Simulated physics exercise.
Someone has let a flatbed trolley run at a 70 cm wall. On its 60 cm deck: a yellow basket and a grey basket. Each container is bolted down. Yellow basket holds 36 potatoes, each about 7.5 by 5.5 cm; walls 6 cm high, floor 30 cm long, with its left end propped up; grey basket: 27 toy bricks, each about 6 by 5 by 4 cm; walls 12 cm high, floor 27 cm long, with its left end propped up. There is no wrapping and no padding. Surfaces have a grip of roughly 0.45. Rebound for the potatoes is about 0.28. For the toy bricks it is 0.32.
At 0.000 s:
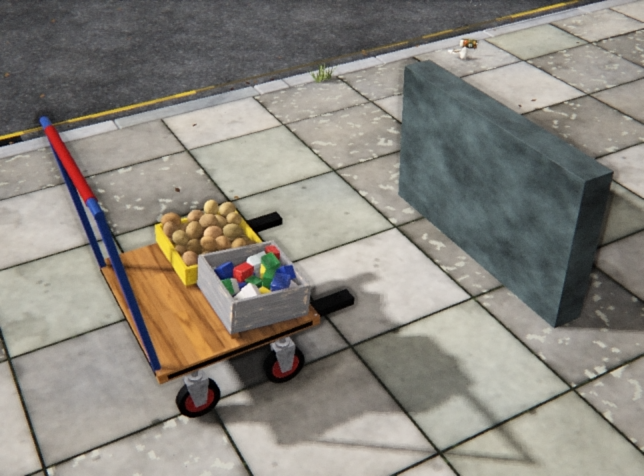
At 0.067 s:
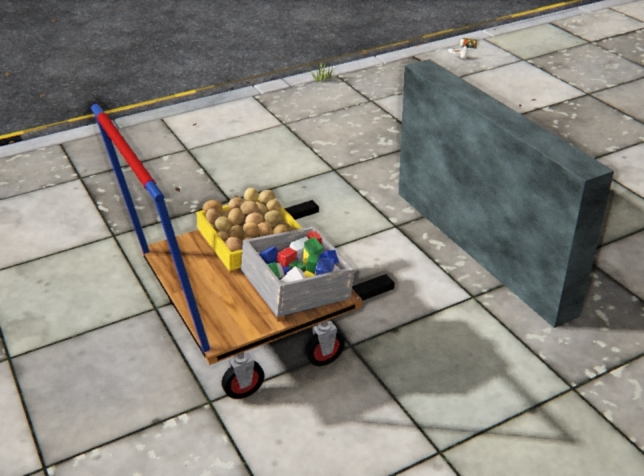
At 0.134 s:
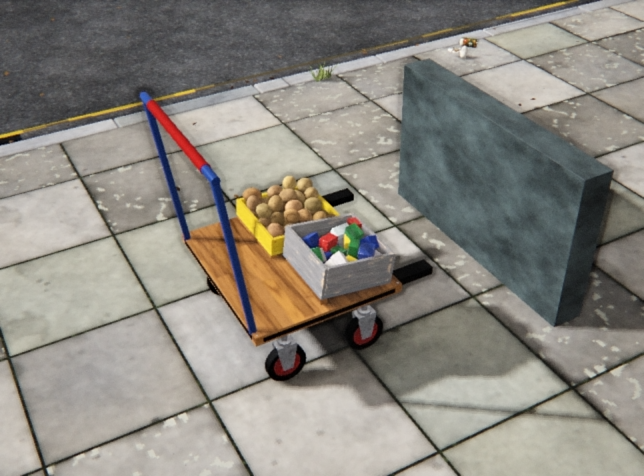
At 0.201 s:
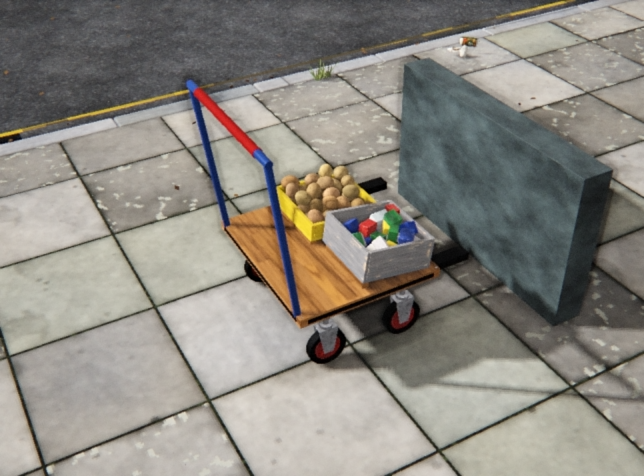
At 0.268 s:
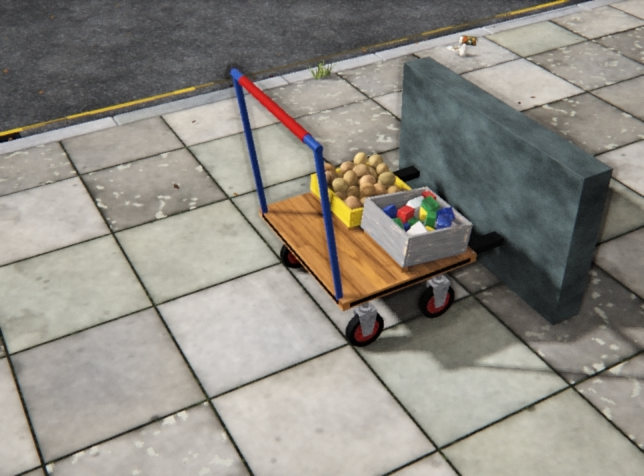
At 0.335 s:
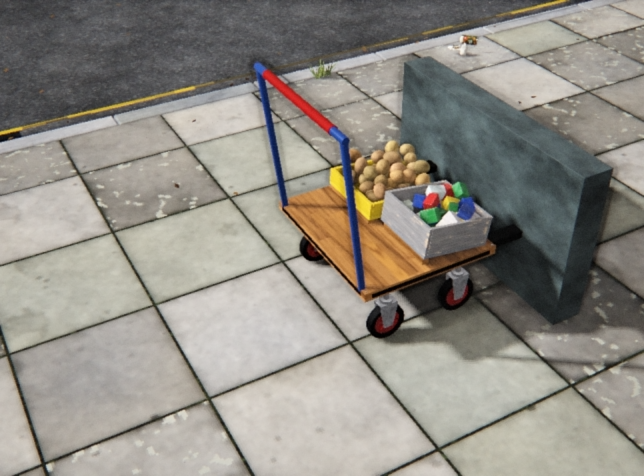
At first, a flatbed trolley carrying a yellow basket of potatoes and a grey basket of colourful toy bricks stands away from a dark wall on the paving. It rolls rightward until its front prongs meet the wall, where it stops and the potatoes bunch up rightward, one leaving the basket.
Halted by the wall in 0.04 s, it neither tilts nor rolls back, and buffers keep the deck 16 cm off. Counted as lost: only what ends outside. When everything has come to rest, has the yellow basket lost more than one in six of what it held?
The losses will surpass a sixth.
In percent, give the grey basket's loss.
Grey basket 5 per cent.
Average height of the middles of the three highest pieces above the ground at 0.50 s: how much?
52 cm.
After 0.38 s, the yellow basket is down by 7 of 36 and the grey basket has all 27.
After 0.50 s, the yellow basket is down by 15 of 36 and the grey basket is down by 1 of 27.
After 0.73 s, the yellow basket is down by 15 of 36 and the grey basket is down by 2 of 27.
Final count (at 1.24 s), the yellow basket is down by 15 of 36 and the grey basket is down by 2 of 27. Asked share, 15 of 36, 42 per cent.
